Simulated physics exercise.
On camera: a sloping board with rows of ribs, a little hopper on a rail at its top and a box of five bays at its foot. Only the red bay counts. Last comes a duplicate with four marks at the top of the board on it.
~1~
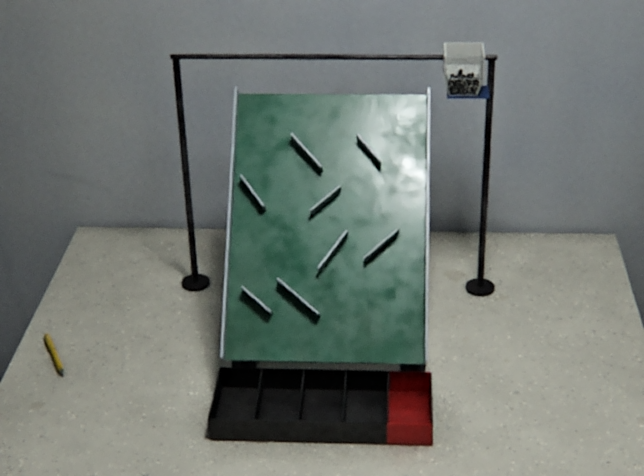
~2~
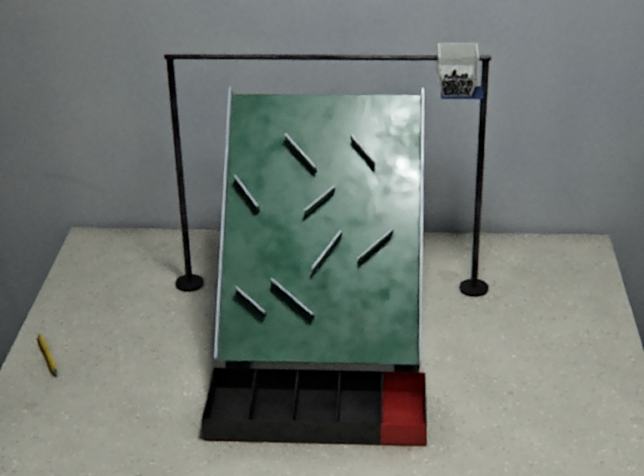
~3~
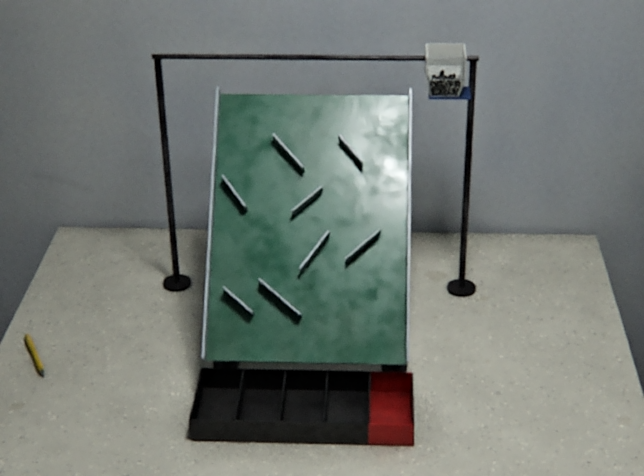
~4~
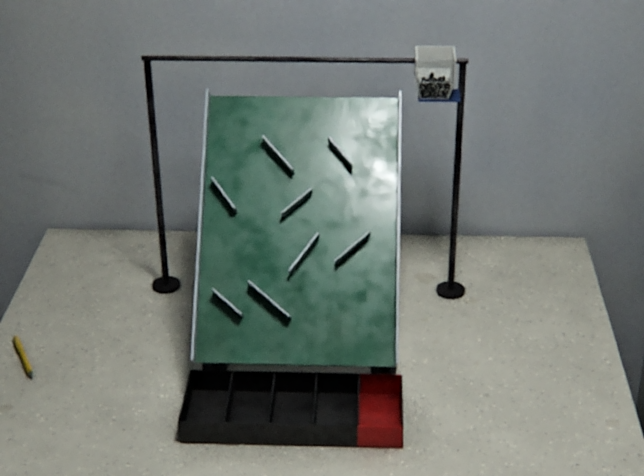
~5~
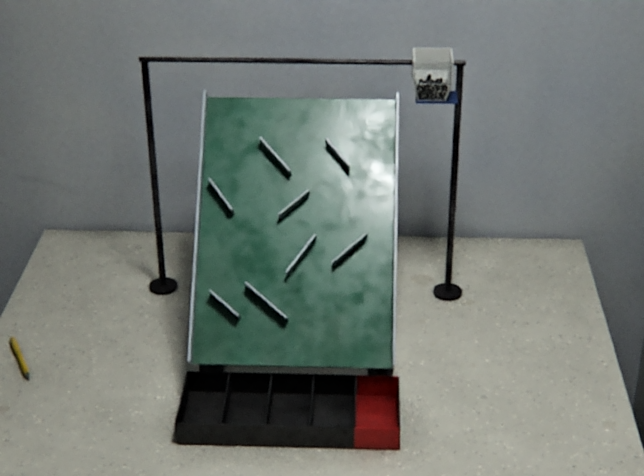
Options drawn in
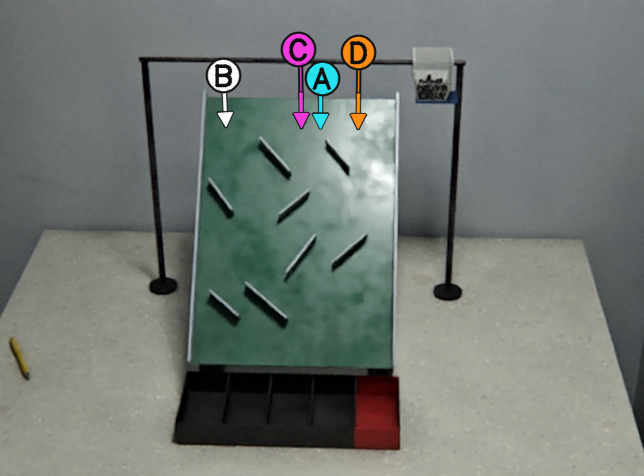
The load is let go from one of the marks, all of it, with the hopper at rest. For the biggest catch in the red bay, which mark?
Go for D.
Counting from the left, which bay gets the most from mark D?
The fifth.
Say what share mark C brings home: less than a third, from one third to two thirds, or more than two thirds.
It is less than a third.
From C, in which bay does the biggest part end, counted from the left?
The third.
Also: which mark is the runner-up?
That is mark A.
On the marked copy, mark A meets the board at (320, 123); mark B meets the board at (225, 121); mark C meets the board at (301, 122); mark D meets the board at (358, 123).
For mark A, about a quarter in the red bay, about two thirds in other bays, a stray few outside the box.
For mark B, a small part in the red bay, nearly all in other bays.
For mark C, none in the red bay, all in other bays.
For mark D, most in the red bay, a small part in other bays, a small part outside the box.
